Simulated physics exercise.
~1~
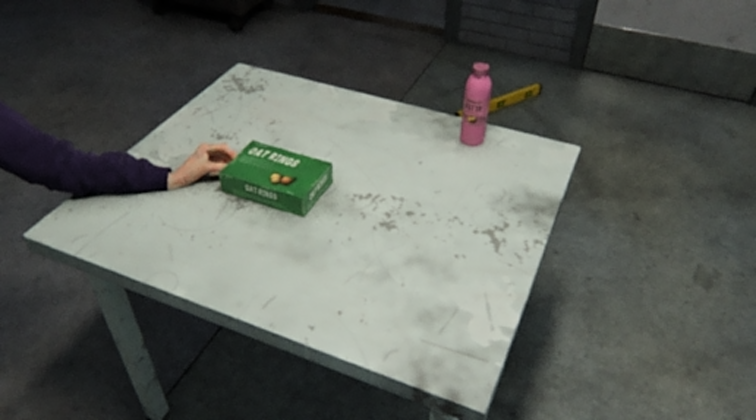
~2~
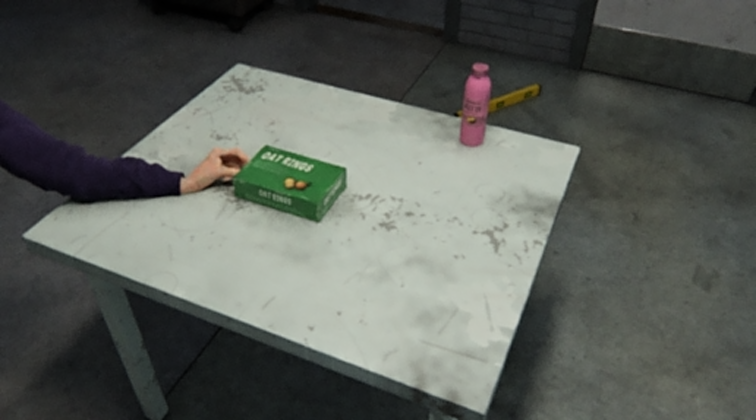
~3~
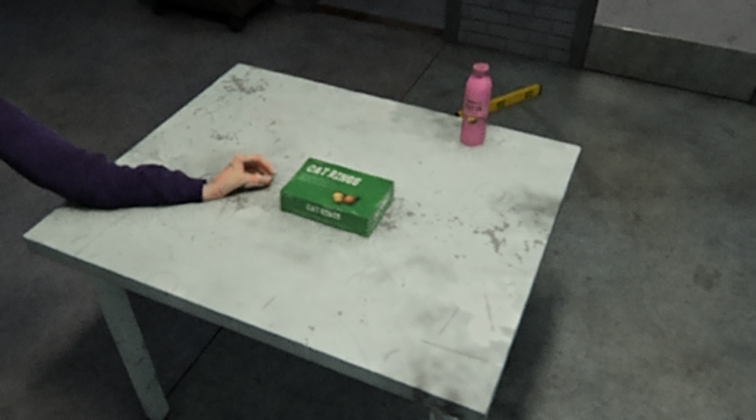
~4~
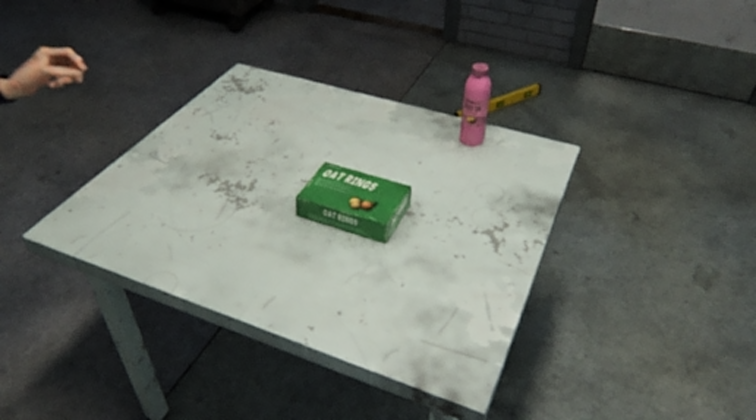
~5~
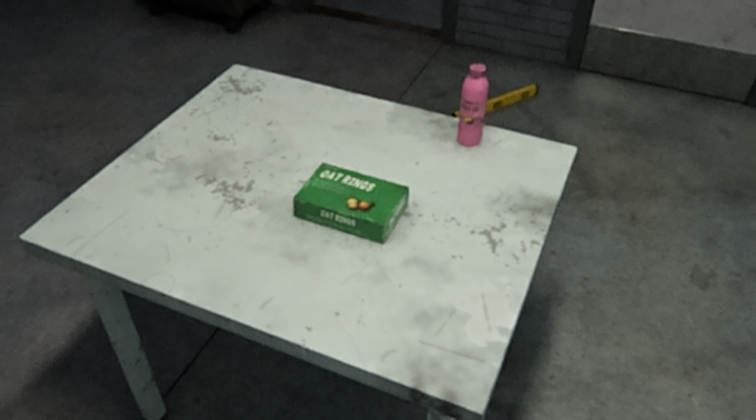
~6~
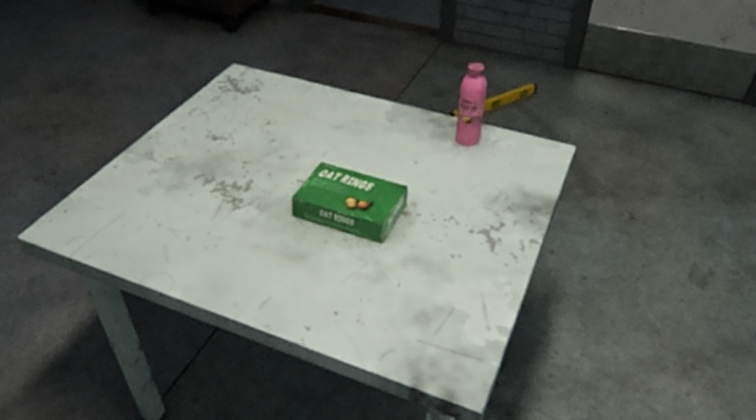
A hand in a dark purple sleeve reaches in from the left over a worn, pale table, seen from above at an angle in a room with a grey concrete floor. It touches the left end of a green packet labelled oat rings, while a pink bottle stands near the far right corner, with a yellow object behind it. The hand pushes the packet to the right, then lets go as the packet slides a little further. The arm withdraws to the left and leaves view. The packet rests near the middle of the table, the bottle still in its place.
